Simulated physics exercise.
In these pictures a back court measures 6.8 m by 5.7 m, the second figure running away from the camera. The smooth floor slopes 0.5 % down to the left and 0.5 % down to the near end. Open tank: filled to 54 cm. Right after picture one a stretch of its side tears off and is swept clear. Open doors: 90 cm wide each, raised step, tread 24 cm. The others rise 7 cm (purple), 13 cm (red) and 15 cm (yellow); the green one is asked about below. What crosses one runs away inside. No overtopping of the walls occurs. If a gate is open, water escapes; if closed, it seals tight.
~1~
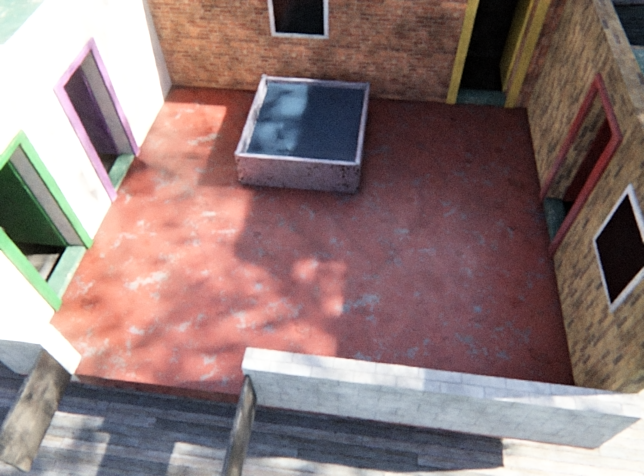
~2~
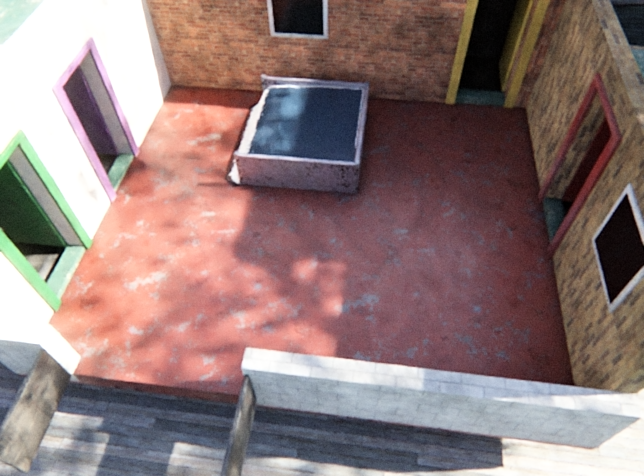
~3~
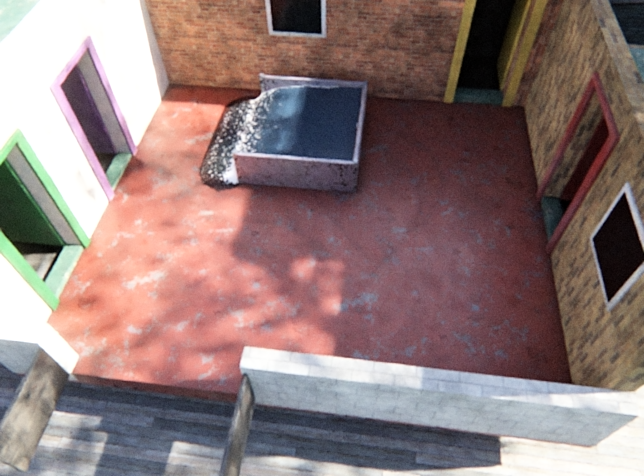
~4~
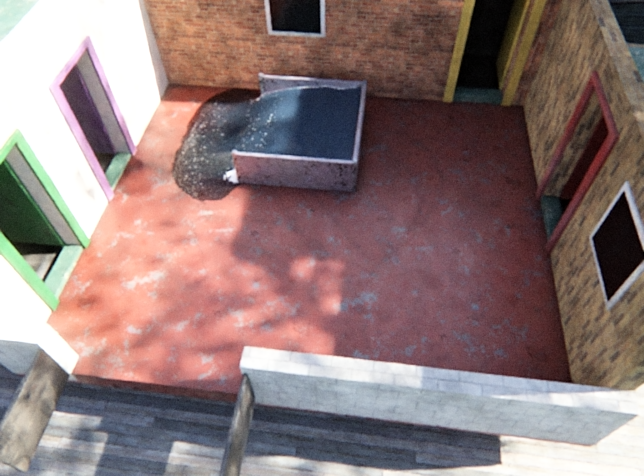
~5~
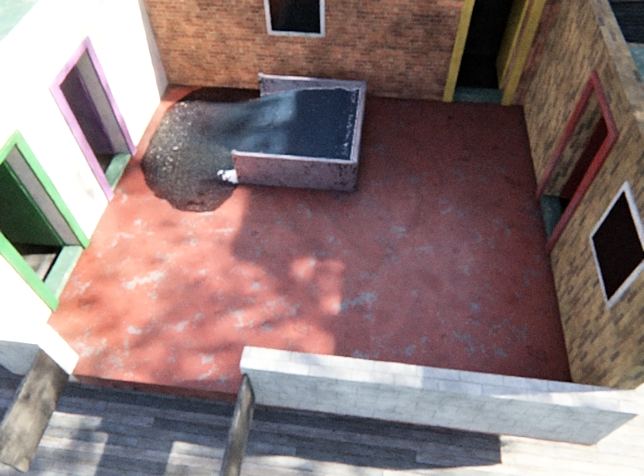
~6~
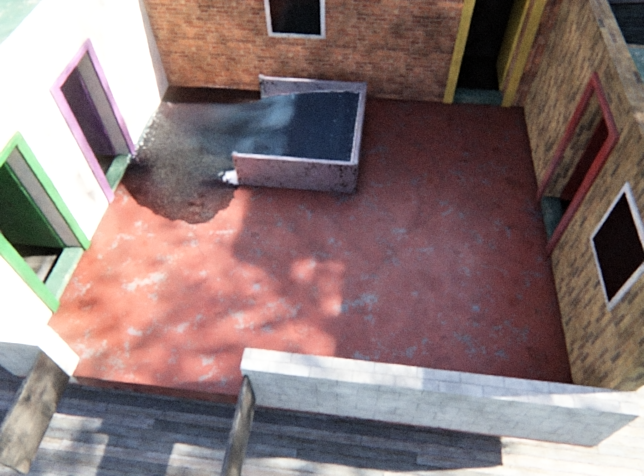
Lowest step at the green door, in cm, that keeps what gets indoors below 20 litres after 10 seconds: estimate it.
My estimate is 5.5 cm.
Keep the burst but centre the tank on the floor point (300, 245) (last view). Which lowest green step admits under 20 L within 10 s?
Then roughly 23 cm.
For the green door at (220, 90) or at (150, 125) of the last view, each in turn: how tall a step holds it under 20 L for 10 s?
About 19 cm for the first and 30 cm for the second.
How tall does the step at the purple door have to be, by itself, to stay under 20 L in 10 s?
Purple door - some 23 centimetres.
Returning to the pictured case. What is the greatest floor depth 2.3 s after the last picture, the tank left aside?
About 26 cm at most.
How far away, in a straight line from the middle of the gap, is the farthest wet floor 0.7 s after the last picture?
Around 3.2 m from the gap.
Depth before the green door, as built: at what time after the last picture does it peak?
The depth peaks at about 1.8 seconds.
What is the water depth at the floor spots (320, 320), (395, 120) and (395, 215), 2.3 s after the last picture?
Roughly 0, then 0, then 0 cm.
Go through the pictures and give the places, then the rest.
The open tank at (307, 121) is whole and still, 54 cm deep; the green door at (41, 231) is dry, in the first picture.
Water pours out at (256, 132) and has run 0.2 m, to (232, 179); about 10 cm deep outside, 54 cm at the back, in the second picture.
The gap is at (254, 133), the front 0.7 m out at (208, 160); the back of the open tank holds 54 cm, in the third picture.
The front is at (179, 160), 1.2 m from the gap at (254, 134); 2.7 m2 of floor is wet, 54 cm left at the back, in the fourth picture.
The front is at (147, 161), 1.7 m from the gap at (254, 134); 4.4 m2 of floor is wet, 47 cm left at the back, in the fifth picture.
Water pours out at (254, 136) and has run 2.0 m, to (125, 173); about 6 cm deep outside, 45 cm at the back; the green door at (39, 233), 3.7 m from the gap, is still 1.6 m from the nearest water, in the sixth picture.
Then, 0.7 s after the last picture water covers 20 % of the floor, deepest (41 cm) near (168, 89); it has not reached the green door.
Then, 2.3 s after the last picture water covers 30 % of the floor, deepest (26 cm) near (33, 352); 8 cm at the green door, 0 litres in over its 9 cm step.
Then, 9.3 s after the last picture water covers 65 % of the floor, deepest (11 cm) near (165, 94); 7 cm at the green door, 2 litres in over its 9 cm step.
At the green door as built, the water peaked near 9 cm, 1.7 s after the last picture.
Run again over the same 10 s with other heights there, 32 litres in over 4.5 cm, 14 litres over 6 cm. The limit of 20 litres is kept from about 5.5 cm up.
